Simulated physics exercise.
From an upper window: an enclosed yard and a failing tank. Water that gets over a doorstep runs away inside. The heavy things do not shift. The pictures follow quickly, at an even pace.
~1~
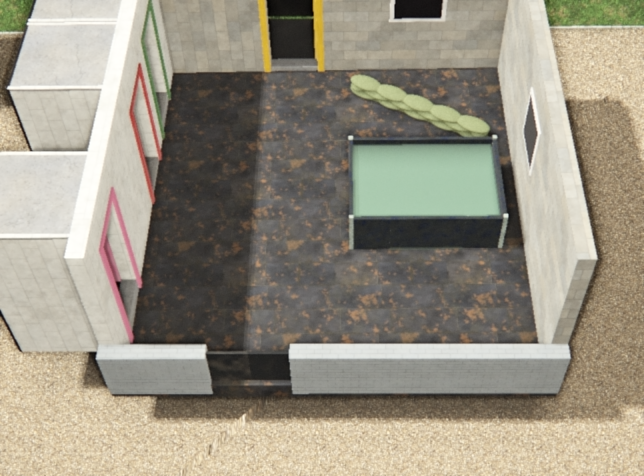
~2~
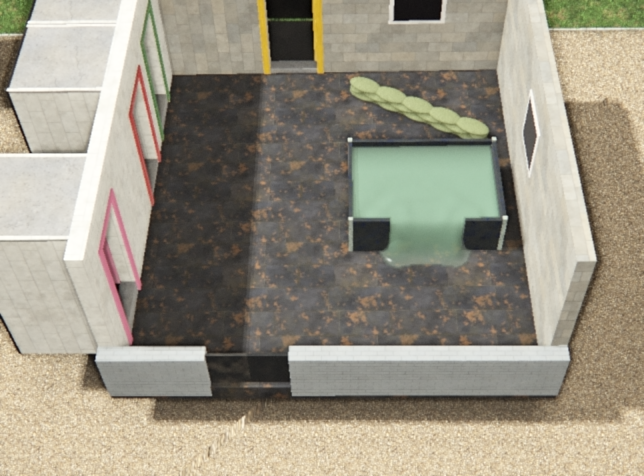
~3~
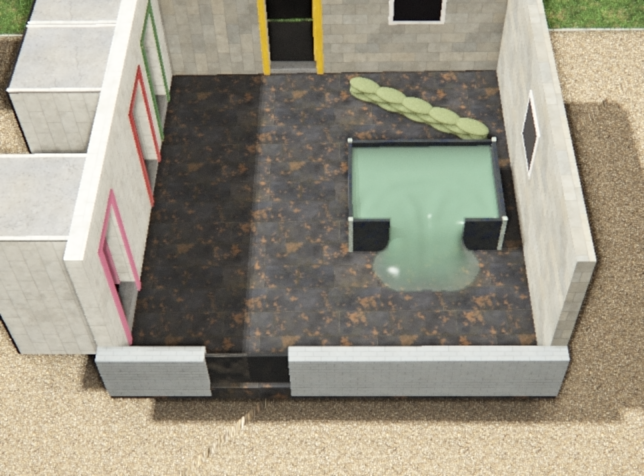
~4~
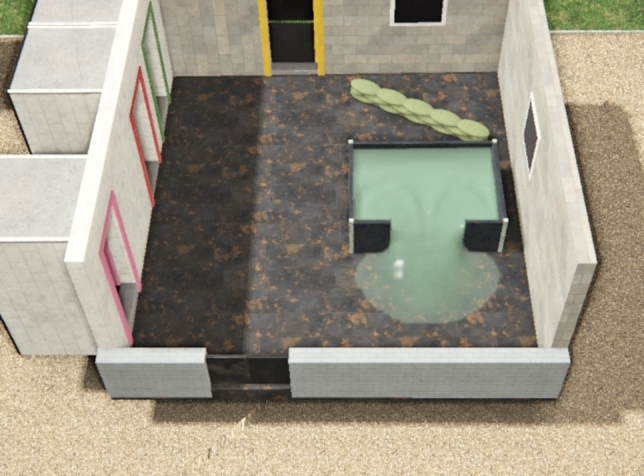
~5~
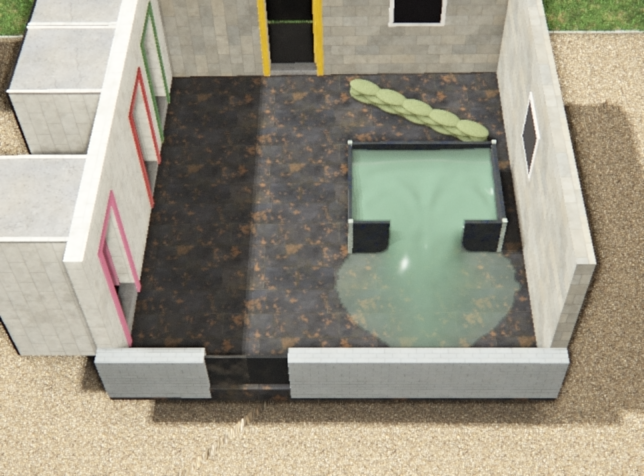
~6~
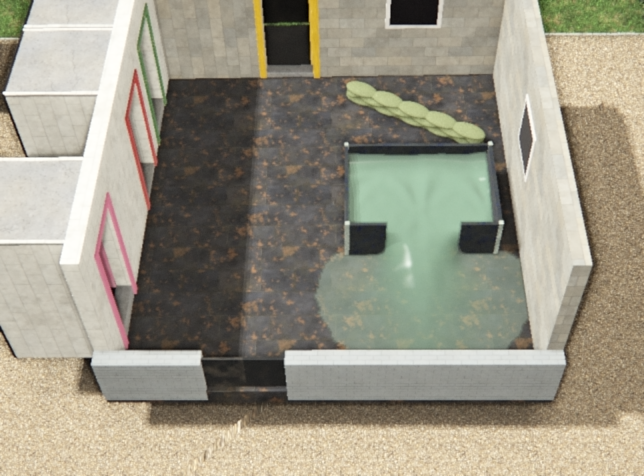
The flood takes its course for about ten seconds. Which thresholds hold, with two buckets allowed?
The red door holds within the limit; the green door holds within the limit; the yellow door holds within the limit; the pink door holds within the limit.
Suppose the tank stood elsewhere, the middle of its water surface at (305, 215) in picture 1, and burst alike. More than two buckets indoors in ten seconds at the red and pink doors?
One by one: Red door holds, pink door stays under.
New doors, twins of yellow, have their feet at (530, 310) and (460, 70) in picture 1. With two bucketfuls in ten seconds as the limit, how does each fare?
As listed: Lets more in, takes less.
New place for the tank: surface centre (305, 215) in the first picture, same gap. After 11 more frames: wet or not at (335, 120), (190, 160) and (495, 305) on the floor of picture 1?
As listed: Clear, no water, wet.
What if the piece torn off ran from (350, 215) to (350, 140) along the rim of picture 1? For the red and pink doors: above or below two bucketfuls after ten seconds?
Then: The red door takes more; the pink door takes less.
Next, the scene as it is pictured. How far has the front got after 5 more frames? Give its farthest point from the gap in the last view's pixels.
I would point to (266, 377).
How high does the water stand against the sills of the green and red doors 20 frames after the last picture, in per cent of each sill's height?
In turn 0 and 0 per cent.
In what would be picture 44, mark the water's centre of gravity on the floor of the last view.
Roughly at (332, 256).
A moment on, water covers 20 % of the floor; the red door not reached, the green door not reached, the yellow door not reached, the pink door not reached.
Next, water covers 25 % of the floor; the red door not reached, the green door not reached, the yellow door not reached, the pink door not reached.
Then, water covers 40 % of the floor; the red door not reached, the green door not reached, the yellow door not reached, the pink door wet at the sill, nothing in.
Later, water covers 70 % of the floor; the red door wet at the sill, nothing in, the green door wet at the sill, nothing in, the yellow door not reached, the pink door wet at the sill, nothing in.
In the end, water covers 95 % of the floor; the red door wet at the sill, nothing in, the green door wet at the sill, nothing in, the yellow door under two buckets in, the pink door wet at the sill, nothing in.
